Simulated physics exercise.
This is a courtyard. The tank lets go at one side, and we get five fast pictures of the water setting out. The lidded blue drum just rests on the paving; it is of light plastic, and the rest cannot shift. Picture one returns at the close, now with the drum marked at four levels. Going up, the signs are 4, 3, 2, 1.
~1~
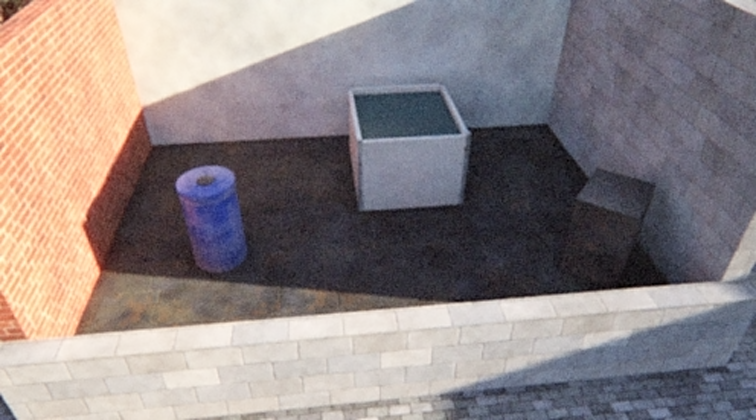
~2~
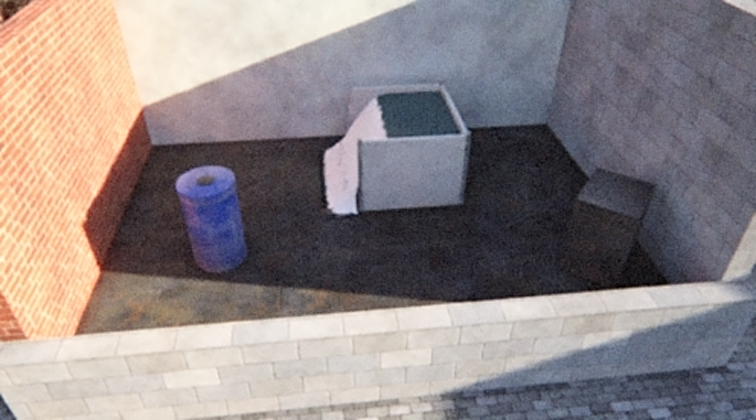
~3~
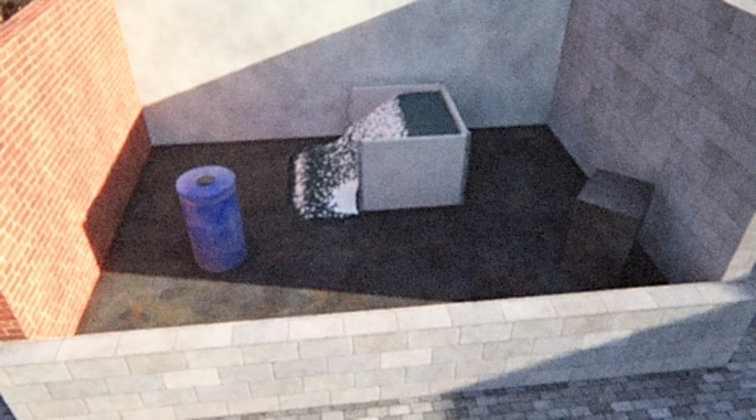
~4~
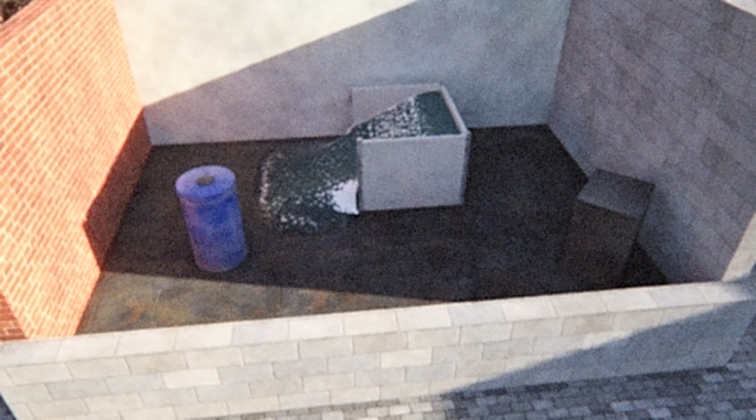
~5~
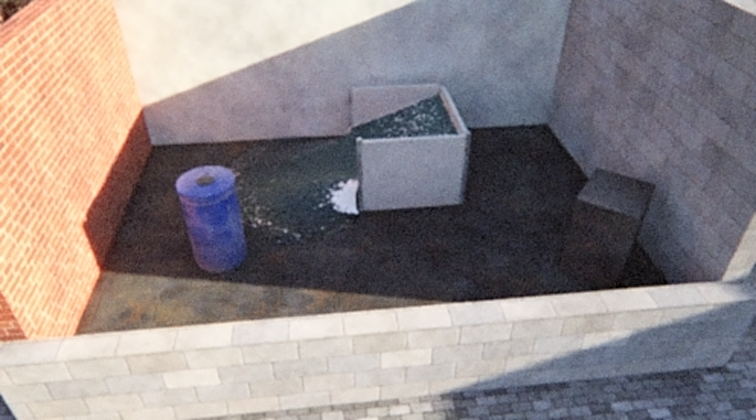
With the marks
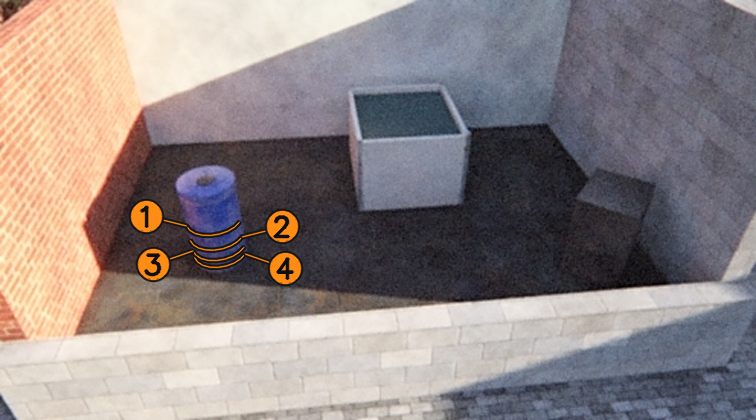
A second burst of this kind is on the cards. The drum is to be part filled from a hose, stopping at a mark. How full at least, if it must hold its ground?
2 is the one.
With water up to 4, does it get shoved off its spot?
Yes.
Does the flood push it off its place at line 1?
No, not at all.
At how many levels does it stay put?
Two of them.
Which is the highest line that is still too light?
3 it is.
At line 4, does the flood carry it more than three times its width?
Yes, clearly.
On the marked copy, 1 at (210, 235); 2 at (214, 250); 3 at (216, 260); 4 at (218, 267); from the bottom up 4, 3, 2, 1.
For line 1, it does not move.
For line 2, it does not move.
For line 3, it is pushed about its own width away.
For line 4, it is pushed about 7 times its own width away.
